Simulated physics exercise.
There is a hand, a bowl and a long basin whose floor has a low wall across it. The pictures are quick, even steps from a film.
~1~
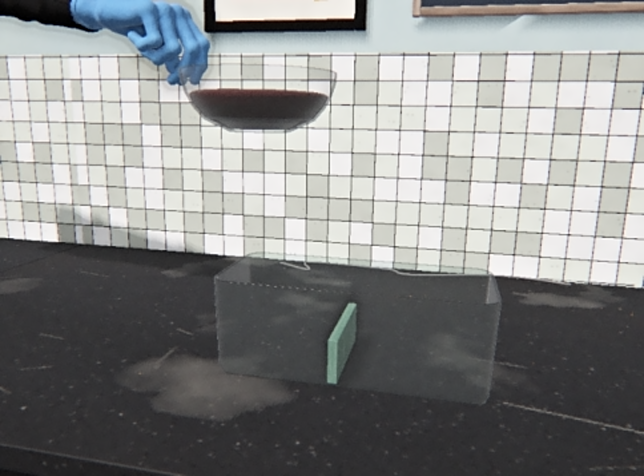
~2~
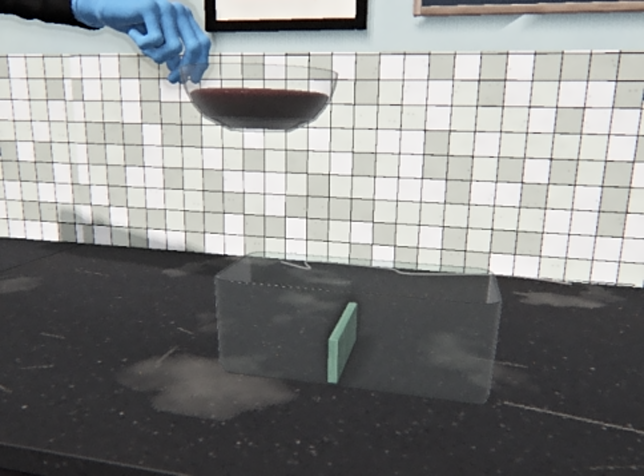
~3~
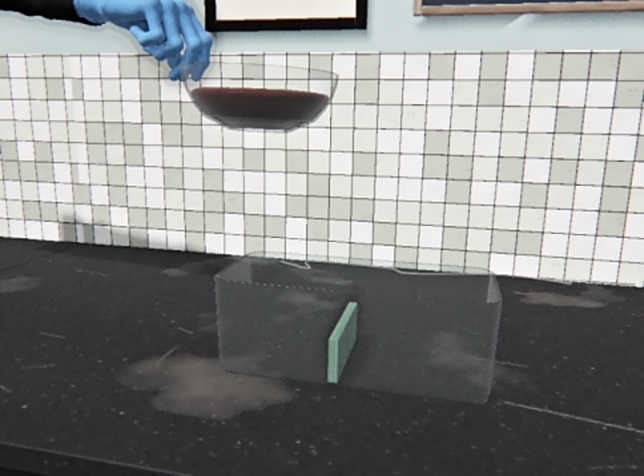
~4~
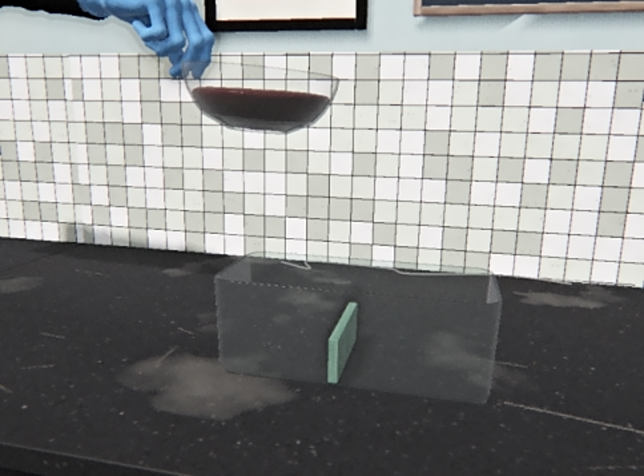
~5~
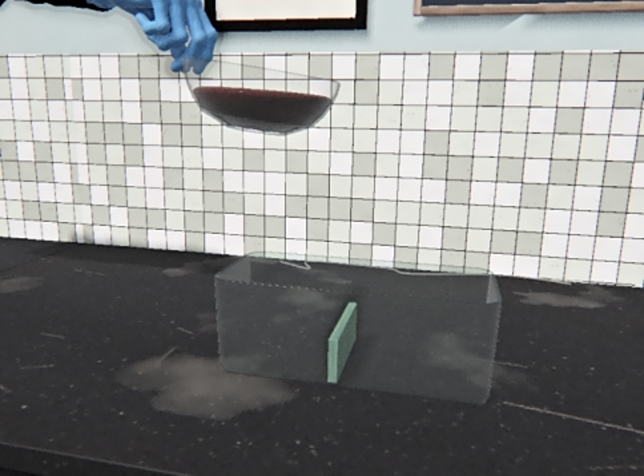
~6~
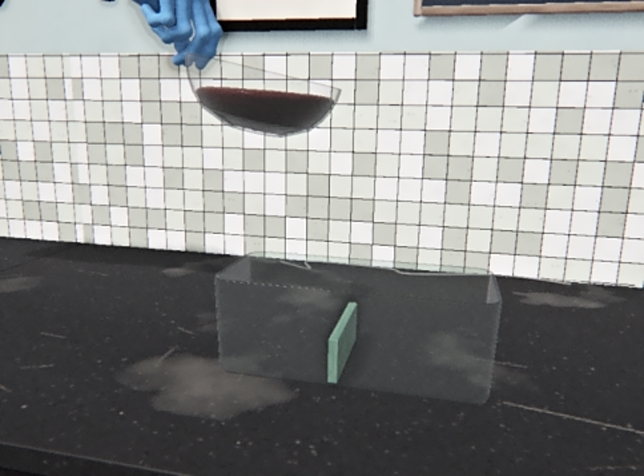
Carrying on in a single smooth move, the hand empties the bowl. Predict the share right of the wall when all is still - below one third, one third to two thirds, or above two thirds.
I expect what gathers right of the wall to rise past two thirds.
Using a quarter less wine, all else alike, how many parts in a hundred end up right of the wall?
Estimate: Around 85 per cent.
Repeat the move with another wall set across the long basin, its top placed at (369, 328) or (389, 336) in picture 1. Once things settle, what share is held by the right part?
The first placement gives around 65 percent, the second 45 percent.
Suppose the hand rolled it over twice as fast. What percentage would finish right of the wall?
Around 75 per cent ends up there.
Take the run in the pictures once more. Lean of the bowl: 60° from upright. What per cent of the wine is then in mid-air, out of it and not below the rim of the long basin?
I'd put it near 45 per cent.
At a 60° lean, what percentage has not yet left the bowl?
I'd reckon near 45 percent is still held at that tilt.
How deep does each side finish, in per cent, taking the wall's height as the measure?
The left reads 10 in a hundred and the right 50 in a hundred.
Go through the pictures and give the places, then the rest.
In the first picture, it leans 0°; its right rim is at (335, 74); the wine meets the walls at (198, 94) and (328, 95); the long basin's rim runs from (233, 266) to (496, 288); the wall's top is at (344, 322).
In the second picture, it leans 1°; its right rim is at (335, 74); the wine meets the walls at (198, 93) and (329, 95).
In the third picture, it leans 2°; its right rim is at (336, 76); the wine meets the walls at (199, 92) and (329, 96).
In the fourth picture, it leans 4°; its right rim is at (337, 80); the wine meets the walls at (200, 91) and (330, 97).
In the fifth picture, it leans 8°; its right rim is at (338, 85); the wine meets the walls at (201, 90) and (332, 98).
In the sixth picture, it leans 12°; its right rim is at (339, 91); the wine meets the walls at (204, 90) and (334, 98).
A moment on, the bowl is tipped part way and 46 per cent is still to pour, 0 is left of the wall and 10 right of it.
Next, the bowl is tipped on its side and 3 per cent is still to pour, 3 is left of the wall and 79 right of it.
Then the bowl is tipped on its side and 0 per cent is still to pour, 13 is left of the wall and 86 right of it.
Later the bowl is tipped on its side and 0 per cent is still to pour, 12 is left of the wall and 86 right of it.
Finally, 12 per cent lies left of the wall, 86 right of it and 2 outside.
